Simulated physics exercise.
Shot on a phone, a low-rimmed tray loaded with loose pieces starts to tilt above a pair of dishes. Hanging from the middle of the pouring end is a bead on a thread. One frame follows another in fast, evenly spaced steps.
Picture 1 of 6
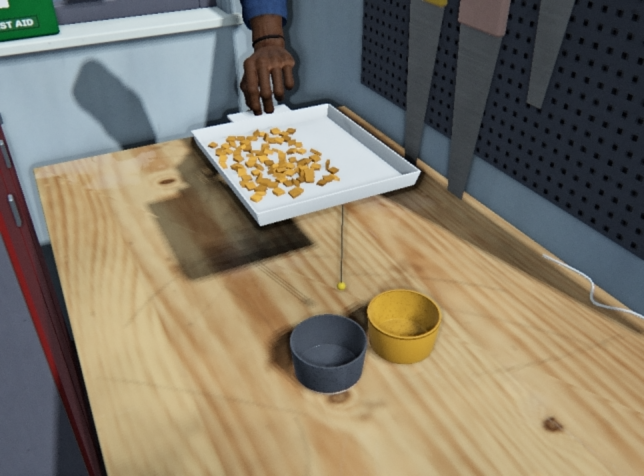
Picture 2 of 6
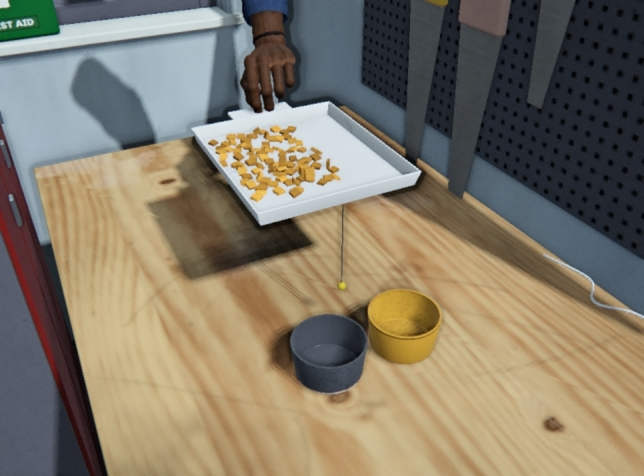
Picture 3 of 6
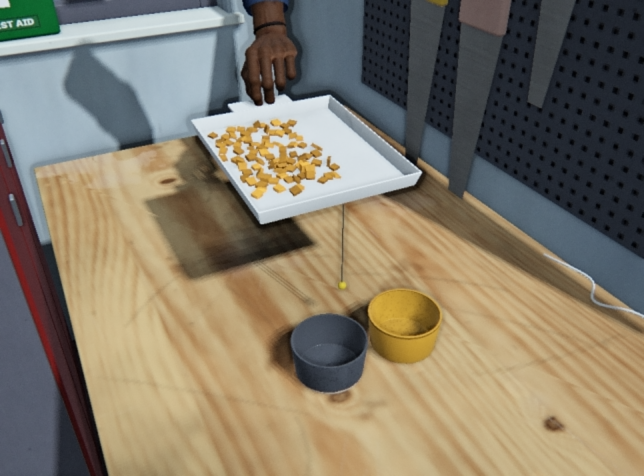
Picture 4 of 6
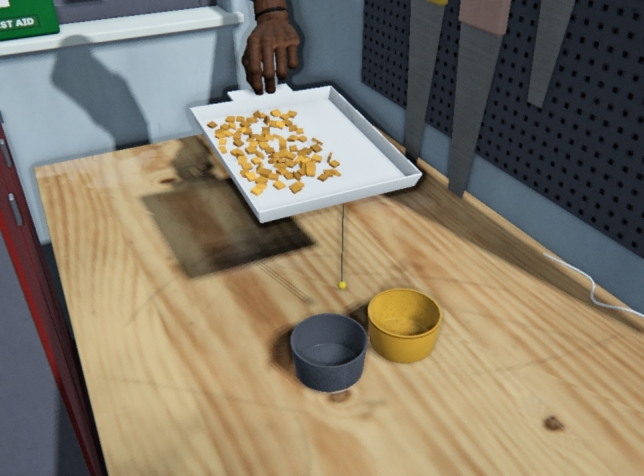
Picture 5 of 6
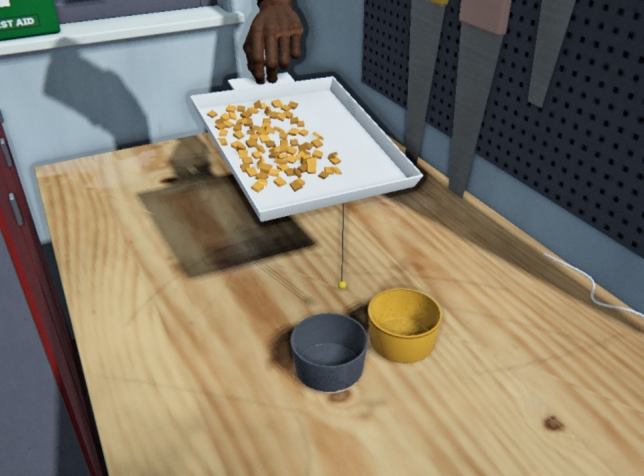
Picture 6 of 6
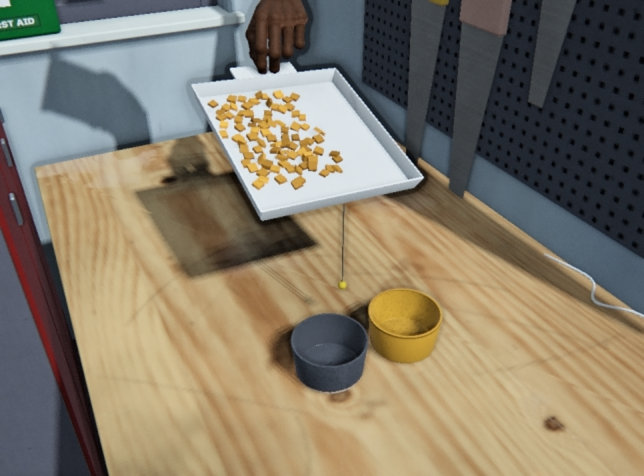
A hand raised the back of a white tray of small orange-brown pieces, tilting it gradually toward the front, while the gray and yellow bowls below stayed still on the wooden table.
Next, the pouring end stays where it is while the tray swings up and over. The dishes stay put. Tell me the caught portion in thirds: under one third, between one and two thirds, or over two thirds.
The dishes capture one third up to two thirds of the load.
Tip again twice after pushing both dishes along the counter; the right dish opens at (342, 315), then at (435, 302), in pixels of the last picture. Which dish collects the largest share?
In the first try it is the one to the right, in the second it is the one to the left.
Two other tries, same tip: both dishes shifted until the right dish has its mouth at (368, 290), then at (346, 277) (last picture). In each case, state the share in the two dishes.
The first try gives 20 per cent, the second 0 per cent.
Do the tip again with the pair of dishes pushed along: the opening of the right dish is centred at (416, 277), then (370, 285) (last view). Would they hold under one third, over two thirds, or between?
Where the dishes stand first, the middle third; where they stand second, below one third.
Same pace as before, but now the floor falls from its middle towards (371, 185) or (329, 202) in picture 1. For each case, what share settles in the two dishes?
I'd say some 10 in a hundred at first, then 60 in a hundred.
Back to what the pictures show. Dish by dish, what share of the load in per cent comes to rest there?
Left dish keeps 20 %, right dish keeps 30 %.
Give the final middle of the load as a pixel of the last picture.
Last view, centre at rest - approx. (393, 338).
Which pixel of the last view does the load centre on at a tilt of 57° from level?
Look around (345, 183) in the last picture.
Just after the last frame, tray tipped steeply; every one on the tray.
A moment on, tray tipped right over; almost all on the tray; just a few in the left dish; just a few in the right dish; just a few outside both.
Further on, tray tipped past a quarter turn; roughly a quarter in the left dish; roughly a third in the right dish; roughly half outside both.
When it is over, tray tipped past a quarter turn; roughly a quarter in the left dish; roughly a third in the right dish; roughly half outside both.
